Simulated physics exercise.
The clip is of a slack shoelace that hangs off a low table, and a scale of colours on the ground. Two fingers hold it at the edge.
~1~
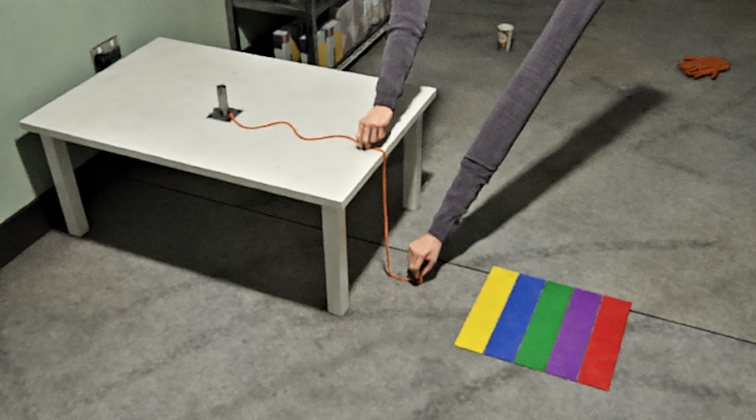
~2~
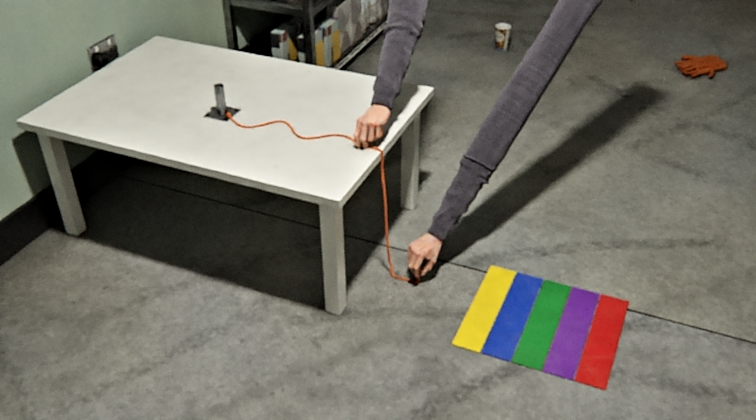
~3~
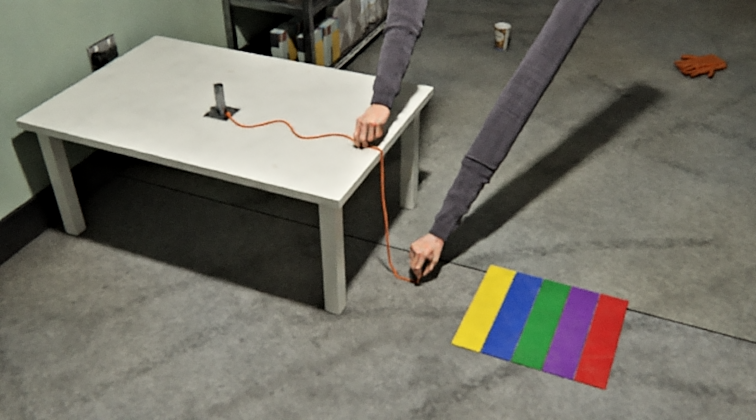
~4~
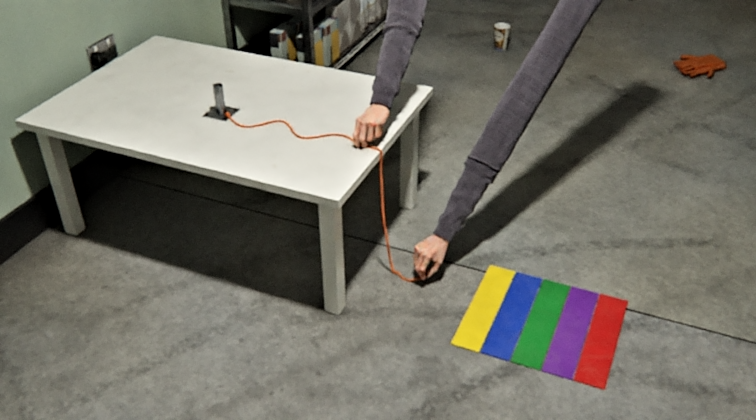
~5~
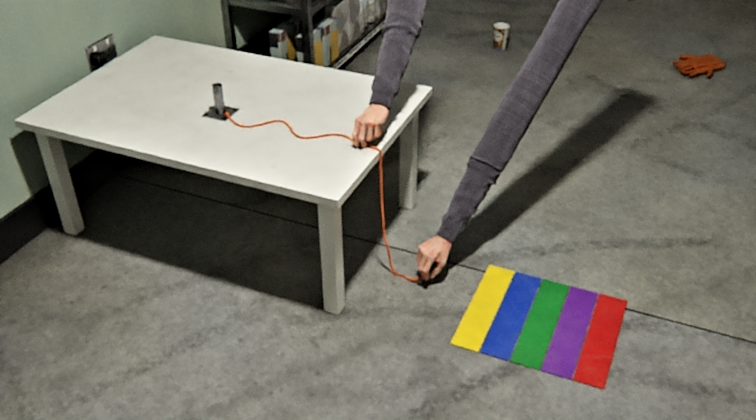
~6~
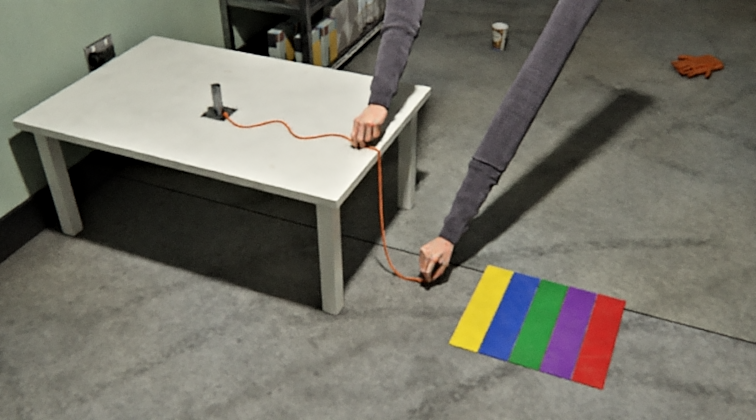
An orange shoelace hangs off a white table as a hand shifts its end slightly right.
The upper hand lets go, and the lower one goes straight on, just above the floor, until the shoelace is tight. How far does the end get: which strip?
The green one.
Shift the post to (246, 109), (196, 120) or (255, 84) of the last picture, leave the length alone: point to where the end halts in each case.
Near (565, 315), (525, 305) and (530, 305).
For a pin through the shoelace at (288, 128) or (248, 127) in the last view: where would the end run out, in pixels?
The places are (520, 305) and (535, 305).
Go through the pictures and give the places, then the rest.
In the first picture, end (420, 275); yellow (475, 334); blue (505, 342); green (535, 351); purple (566, 360); red (598, 369).
In the second picture, end (420, 274); shoelace through (242, 126) (291, 128) (341, 135) (382, 161) (386, 215) (389, 261).
In the third picture, end (422, 275).
In the fourth picture, end (426, 276); shoelace through (241, 126) (290, 127) (340, 135) (381, 160) (383, 214) (390, 261).
In the fifth picture, end (429, 277).
In the sixth picture, end (431, 278); shoelace through (238, 126) (288, 127) (338, 135) (379, 161) (381, 214) (389, 261).
Soon after, end near (484, 293); over yellow.
Then, end near (521, 303); over blue.
At full stretch, end near (543, 309); over green. It halts on the green strip.
